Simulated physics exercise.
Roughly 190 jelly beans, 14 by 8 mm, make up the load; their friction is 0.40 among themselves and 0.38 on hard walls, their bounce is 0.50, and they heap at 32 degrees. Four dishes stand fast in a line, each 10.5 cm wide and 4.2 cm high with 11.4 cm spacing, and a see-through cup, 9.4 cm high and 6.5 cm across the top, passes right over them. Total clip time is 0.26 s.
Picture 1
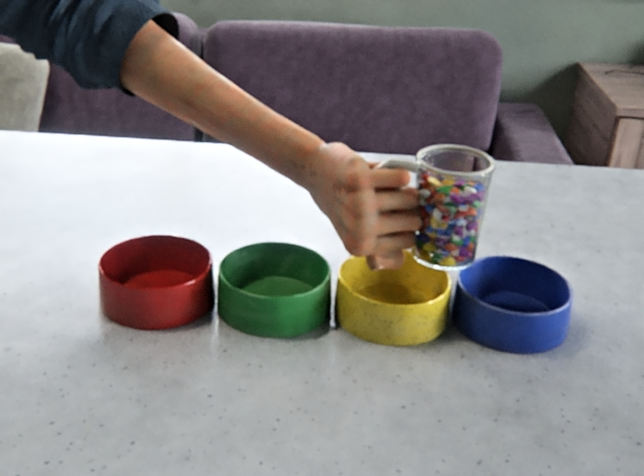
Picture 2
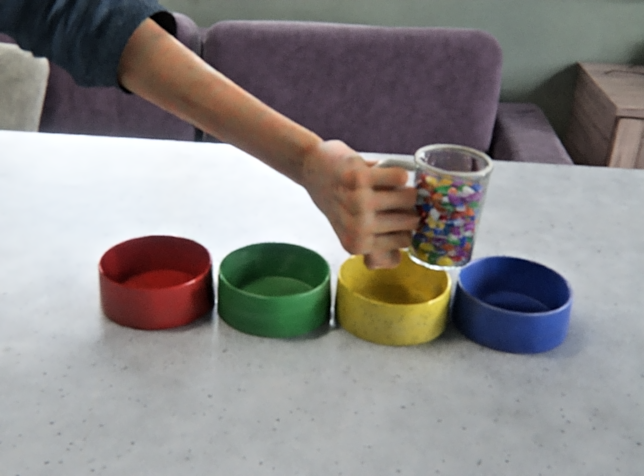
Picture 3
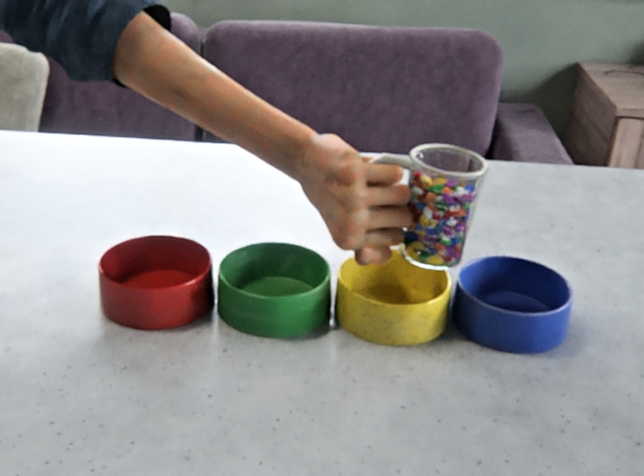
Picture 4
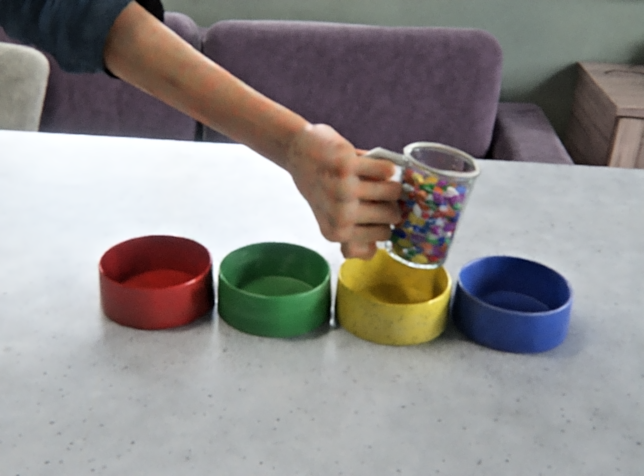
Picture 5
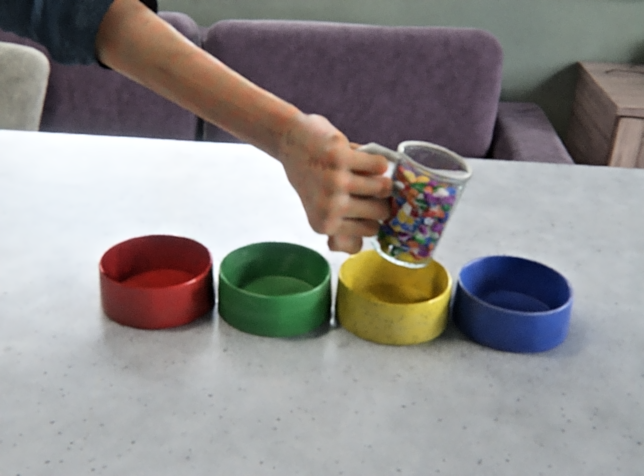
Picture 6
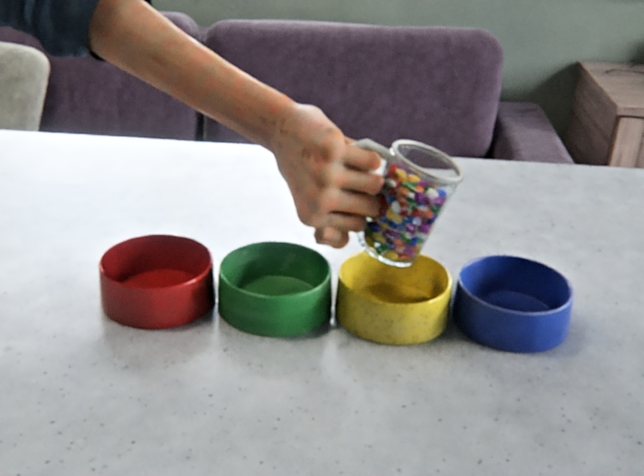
On a pale speckled table in front of a purple sofa, a hand holds a clear cup of colourful beans by its handle above a row of red, green, yellow and blue dishes. The hand moves the cup slightly left over the yellow dish, gradually tilting it to the right.
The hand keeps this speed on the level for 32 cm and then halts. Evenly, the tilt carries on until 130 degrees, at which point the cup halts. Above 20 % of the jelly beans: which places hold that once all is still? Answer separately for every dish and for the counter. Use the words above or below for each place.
Red: Above; blue: Below; green: Above; yellow: Below; counter: Below.
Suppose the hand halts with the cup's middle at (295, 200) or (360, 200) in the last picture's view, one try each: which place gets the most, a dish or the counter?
Yellow; yellow.
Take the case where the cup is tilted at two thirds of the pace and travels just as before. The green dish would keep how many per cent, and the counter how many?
In the green dish 0; on the counter 0.
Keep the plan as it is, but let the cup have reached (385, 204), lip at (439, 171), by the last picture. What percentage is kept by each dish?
Red 100; blue 0; green 0; yellow 0.
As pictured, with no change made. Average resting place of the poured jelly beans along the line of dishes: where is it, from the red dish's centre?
Roughly 4 cm away, on the larger-x side.
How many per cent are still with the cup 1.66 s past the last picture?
Close to 0 per cent of the load, I'd guess.
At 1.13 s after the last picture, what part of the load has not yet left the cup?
About 65 %.
Then, 0.68 s after the last picture, tilt 80 degrees; cup holds 100 %.
Then, 1.13 s after the last picture, tilt 120 degrees; cup holds 65 %, red 5 %, green 25 %.
Then, 1.66 s after the last picture, tilt 130 degrees; cup holds 0 %, red 60 %, green 30 %.
In the end, red 60 %, blue 0 %, green 30 %, yellow 0 %, counter 10 %.
